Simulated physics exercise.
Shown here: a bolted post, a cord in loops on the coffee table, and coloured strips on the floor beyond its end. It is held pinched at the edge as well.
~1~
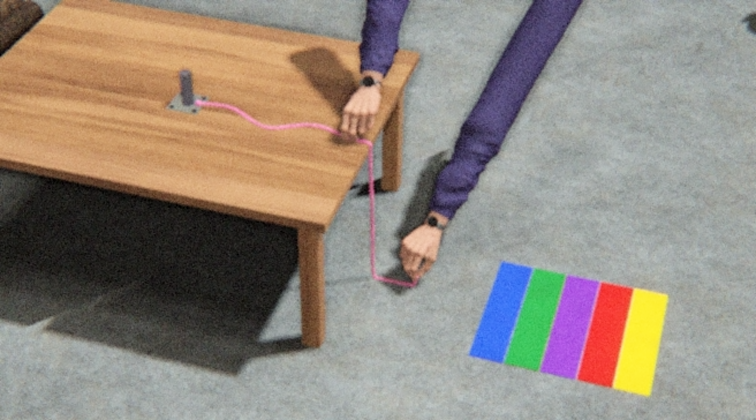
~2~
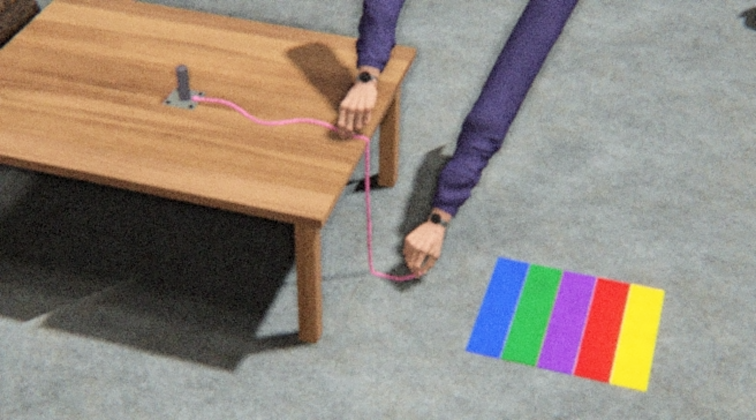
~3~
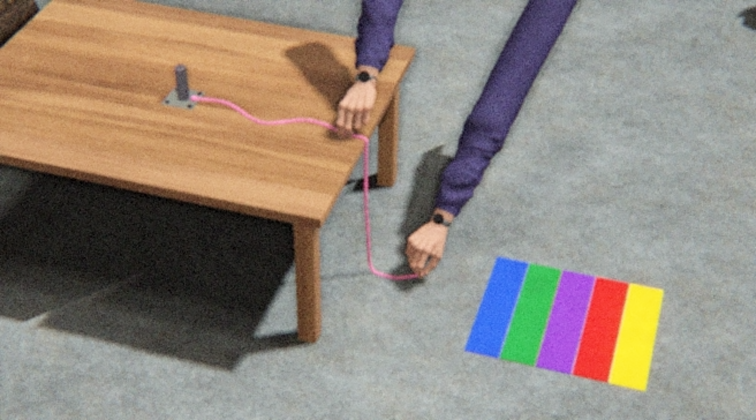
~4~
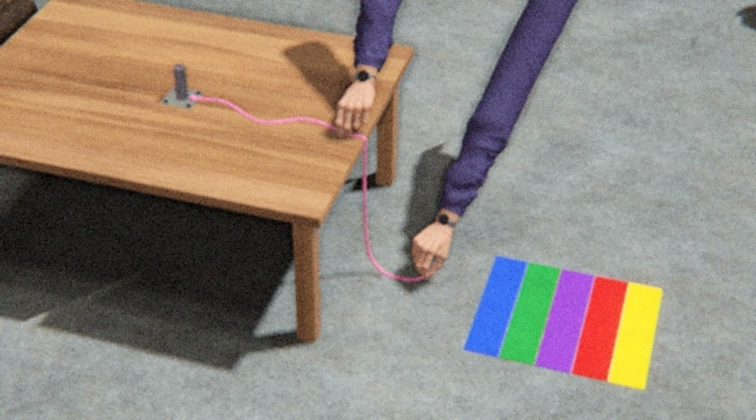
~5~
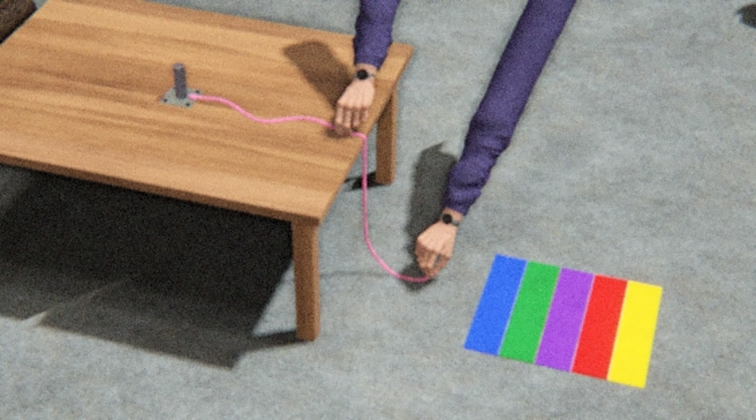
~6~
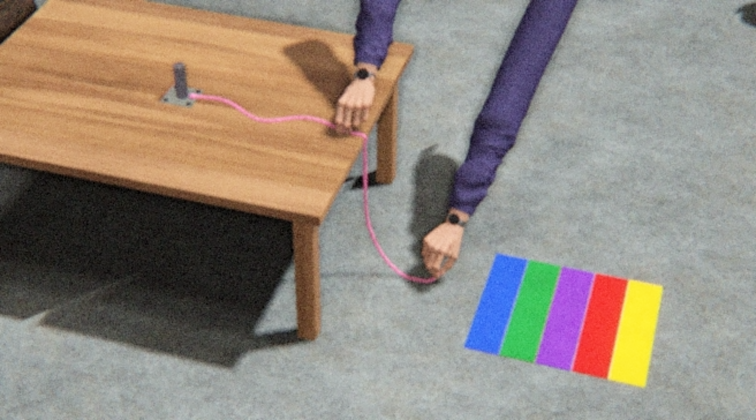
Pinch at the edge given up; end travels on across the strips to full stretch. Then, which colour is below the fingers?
The green one is below them.
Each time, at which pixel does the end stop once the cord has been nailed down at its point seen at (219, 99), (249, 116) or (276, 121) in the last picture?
The places are (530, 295), (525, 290) and (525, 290).
Soon after, end near (470, 281); short of the strips.
After that, end near (509, 289); over blue.
At the stop, end near (532, 294); over green. It halts on the green strip.
